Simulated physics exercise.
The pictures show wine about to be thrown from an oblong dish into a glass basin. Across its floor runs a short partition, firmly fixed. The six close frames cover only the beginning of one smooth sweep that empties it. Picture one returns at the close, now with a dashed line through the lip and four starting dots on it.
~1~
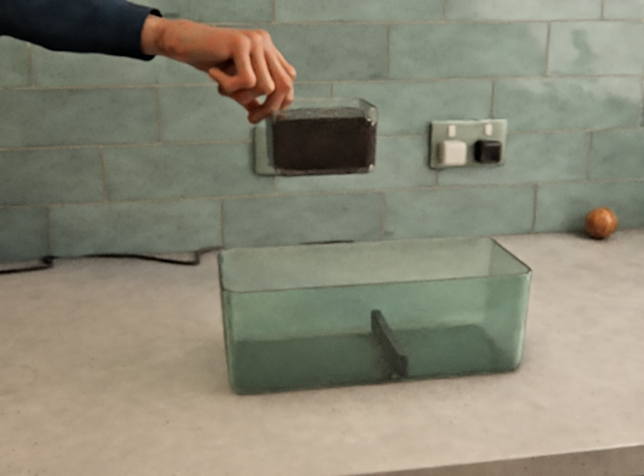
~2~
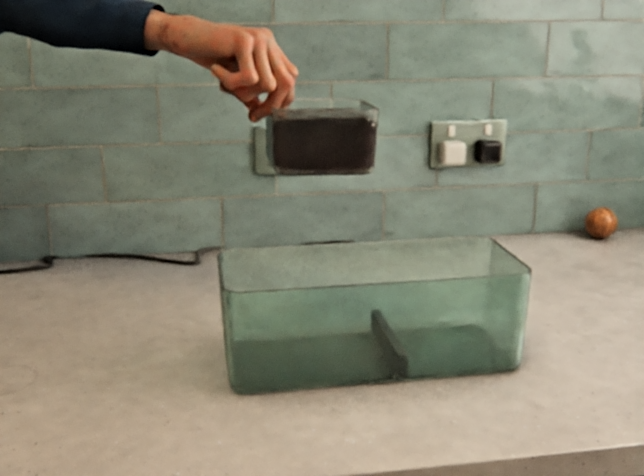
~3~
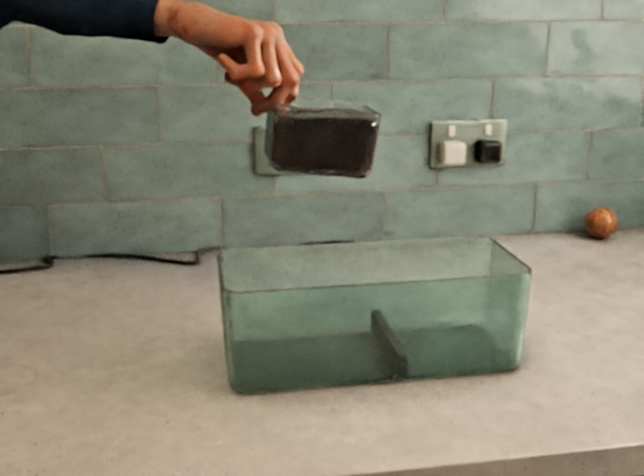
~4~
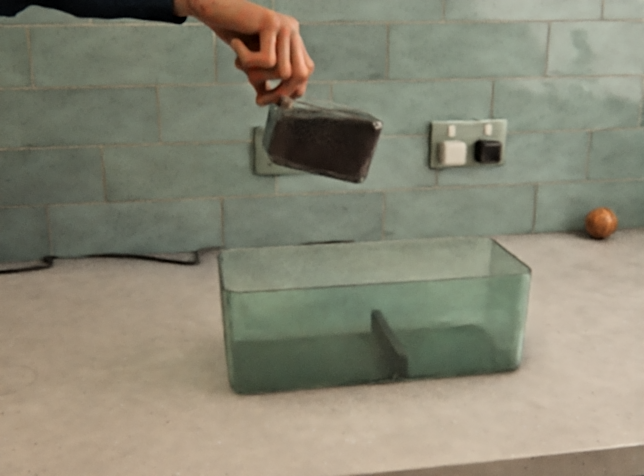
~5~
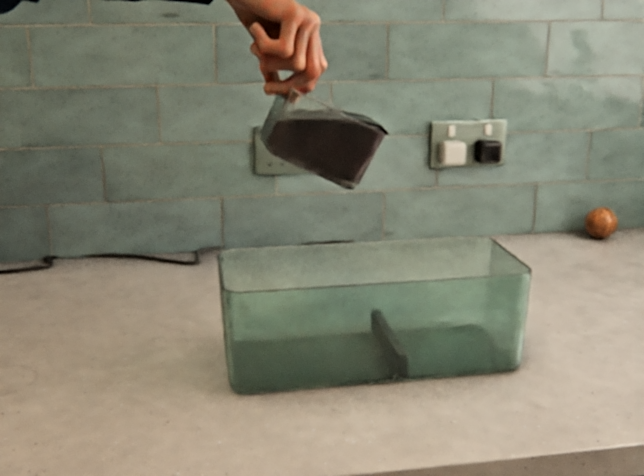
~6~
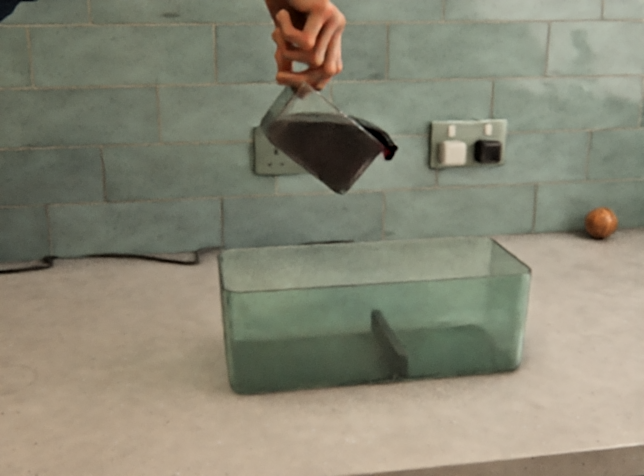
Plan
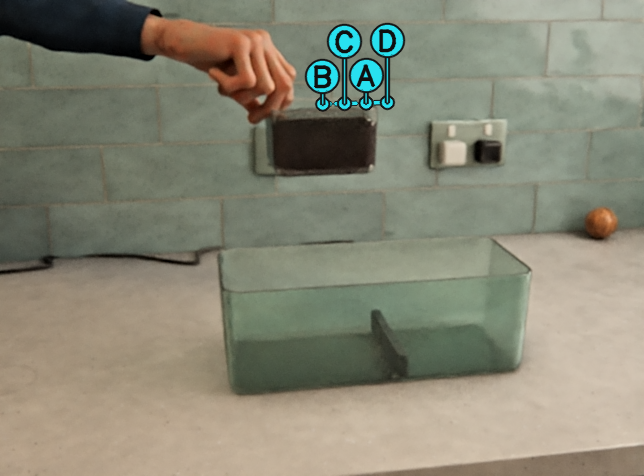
A hand holding a small clear dish of dark wine above a glass basin with a low partition moved slightly right and tilted the dish rightward, until wine began slipping over its lip.
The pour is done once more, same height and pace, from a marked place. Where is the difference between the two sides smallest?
Go for B.
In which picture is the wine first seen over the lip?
Picture 5.
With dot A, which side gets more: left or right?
More ends on the right.
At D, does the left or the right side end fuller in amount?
More ends on the right.
In cyan, A at (366, 103); B at (322, 104); C at (344, 103); D at (387, 102).
Choosing A, about 18 % ends left of the wall and 81 % right of it.
Choosing B, about 49 % ends left of the wall and 50 % right of it.
Choosing C, about 30 % ends left of the wall and 69 % right of it.
Choosing D, about 16 % ends left of the wall and 82 % right of it.
